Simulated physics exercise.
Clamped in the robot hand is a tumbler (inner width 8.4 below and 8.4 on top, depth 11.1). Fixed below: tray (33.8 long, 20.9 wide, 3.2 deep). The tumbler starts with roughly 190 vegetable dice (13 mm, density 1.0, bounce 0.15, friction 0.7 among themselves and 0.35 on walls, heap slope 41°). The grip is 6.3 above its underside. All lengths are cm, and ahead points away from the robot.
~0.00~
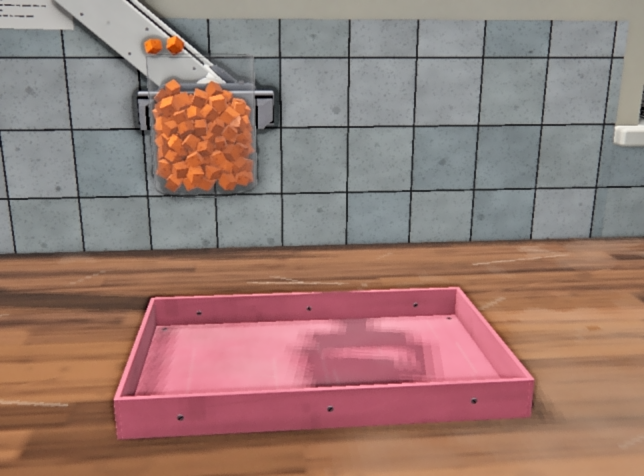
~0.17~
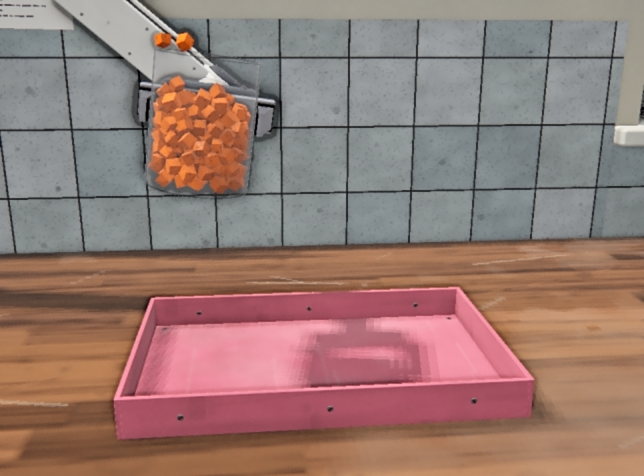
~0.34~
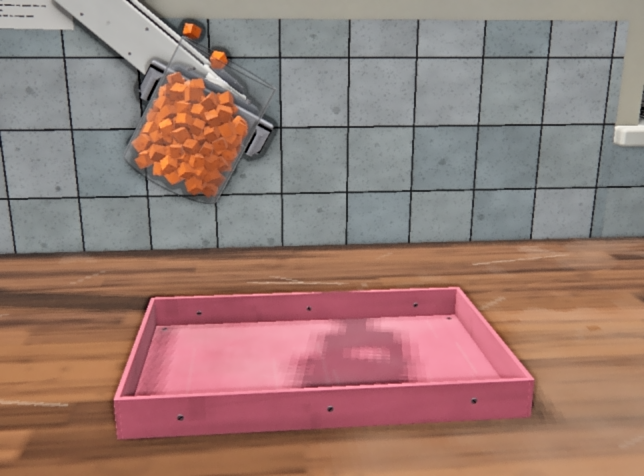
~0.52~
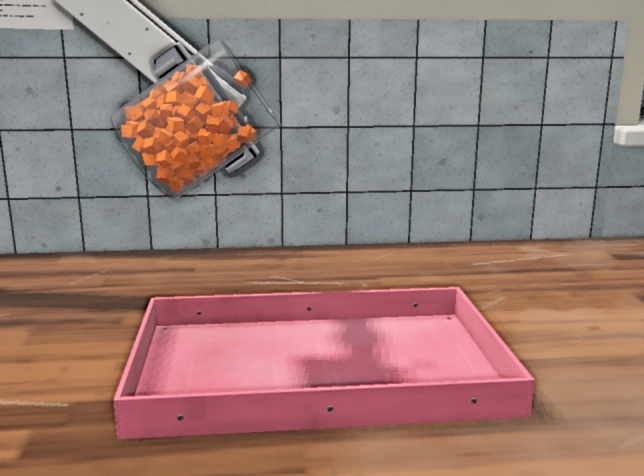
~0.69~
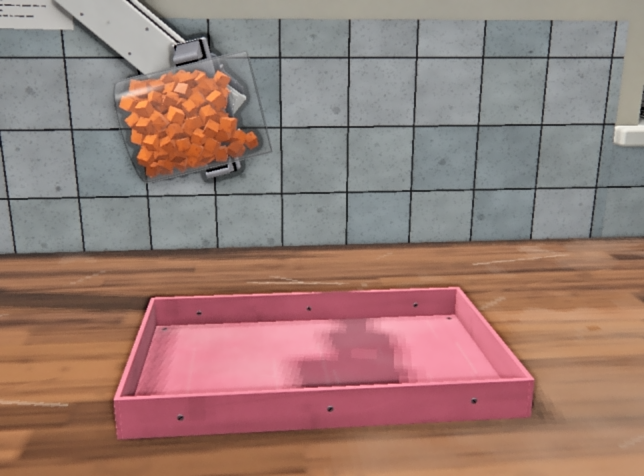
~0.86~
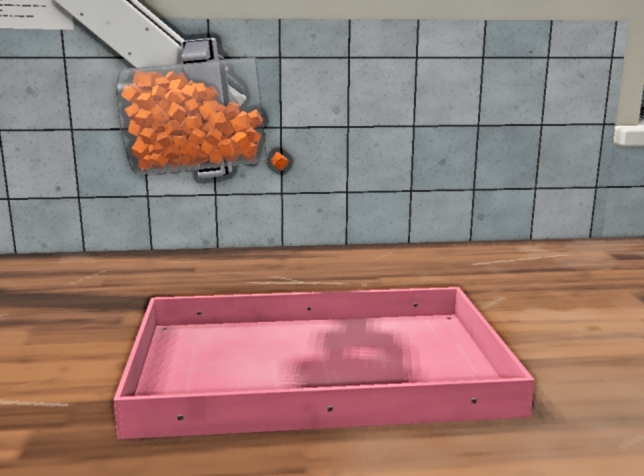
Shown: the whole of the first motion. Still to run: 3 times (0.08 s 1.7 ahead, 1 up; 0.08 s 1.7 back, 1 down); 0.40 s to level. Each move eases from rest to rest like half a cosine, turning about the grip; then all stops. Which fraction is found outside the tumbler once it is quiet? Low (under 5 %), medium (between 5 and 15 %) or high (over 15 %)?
Answer: High; over 15 % of the vegetable dice finish outside the tumbler.
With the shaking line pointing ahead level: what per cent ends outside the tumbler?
Some 35 per cent.
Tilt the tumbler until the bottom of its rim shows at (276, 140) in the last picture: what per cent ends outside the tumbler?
About 20 per cent.
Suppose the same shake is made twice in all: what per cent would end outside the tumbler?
Then about 35 per cent.
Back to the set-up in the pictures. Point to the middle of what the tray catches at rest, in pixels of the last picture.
Around (347, 354).
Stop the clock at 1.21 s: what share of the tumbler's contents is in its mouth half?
Some 60 per cent.
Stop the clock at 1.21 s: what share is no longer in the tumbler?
Some 30 per cent.
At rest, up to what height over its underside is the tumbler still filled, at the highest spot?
Some 7.5 cm.
After 1.21 s, tilted 85° forward, highest piece 26 above the table; 133 in the tumbler, 22 in the tray, 33 in flight or on a rim.
After 1.56 s, tilted 35° forward, highest piece 28 above the table; 94 in the tumbler, 91 in the tray, 3 in flight or on a rim.
After 1.94 s, level, highest piece 26 above the table; 94 in the tumbler, 94 in the tray.
After 2.99 s, level, highest piece 26 above the table; 94 in the tumbler, 94 in the tray.
At rest, 94 in the tumbler, 94 in the tray. That is 50 % outside the tumbler.
